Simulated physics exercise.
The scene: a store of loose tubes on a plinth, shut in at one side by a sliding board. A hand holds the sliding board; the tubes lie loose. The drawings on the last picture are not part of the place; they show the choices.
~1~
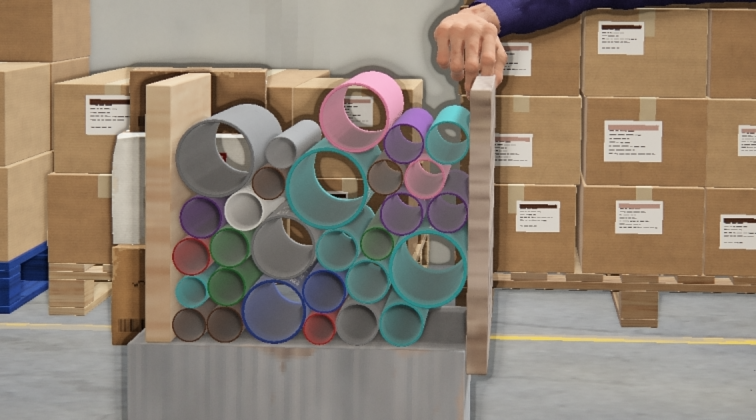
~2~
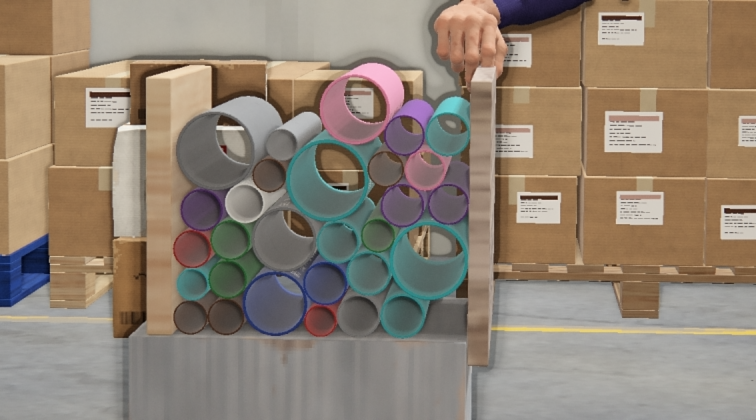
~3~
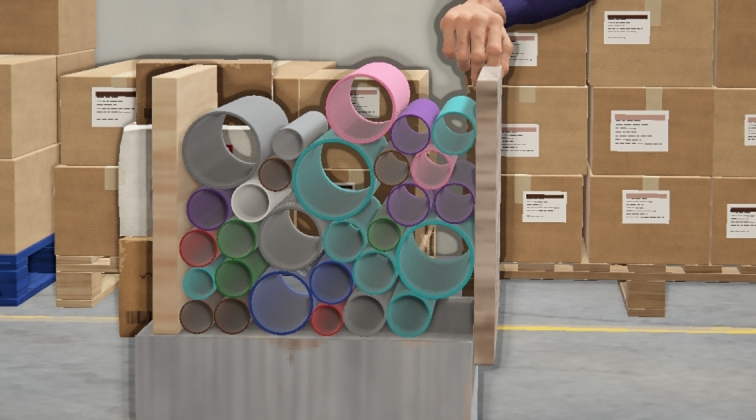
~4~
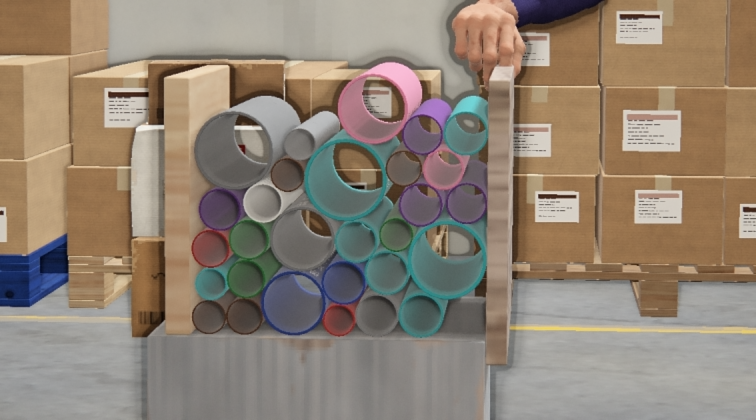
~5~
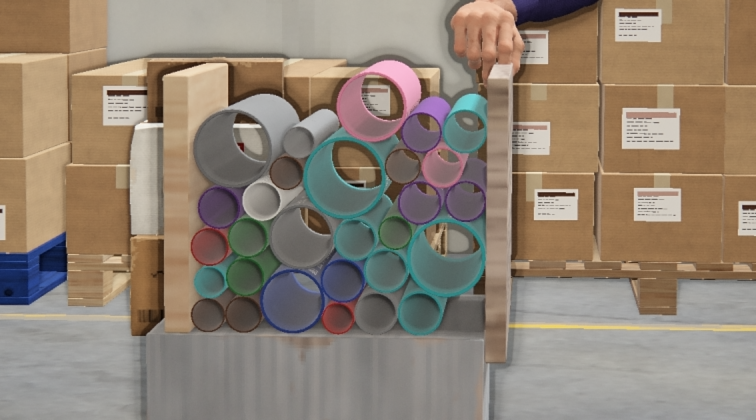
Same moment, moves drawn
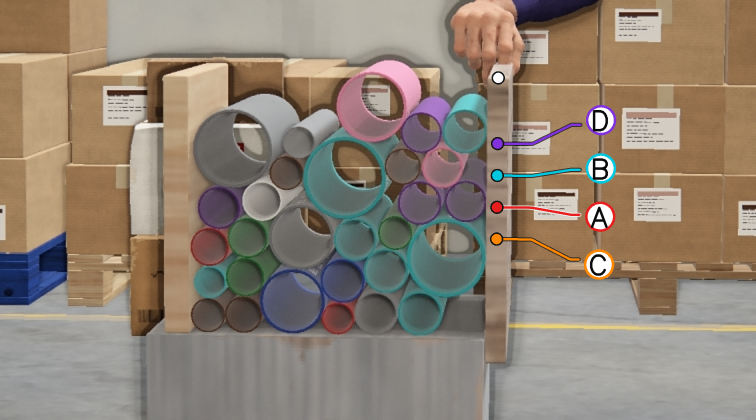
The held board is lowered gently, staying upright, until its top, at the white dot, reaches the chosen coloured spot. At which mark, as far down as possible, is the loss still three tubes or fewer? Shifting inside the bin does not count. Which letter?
Stop at A.
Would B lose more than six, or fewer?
At B, fewer than six.
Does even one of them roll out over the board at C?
Yes, at C.
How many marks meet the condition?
Three of them.
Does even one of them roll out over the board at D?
No.
On the marked copy, A at (497, 208); B at (497, 176); C at (497, 239); D at (498, 144); the white dot at (498, 78).
With A. Early on, top of the board (487, 139).
Further on, top of the board (486, 206).
At the end, top of the board (486, 207), one out over the board.
As for the rest, B none out over the board; C four out over the board; D none out over the board.
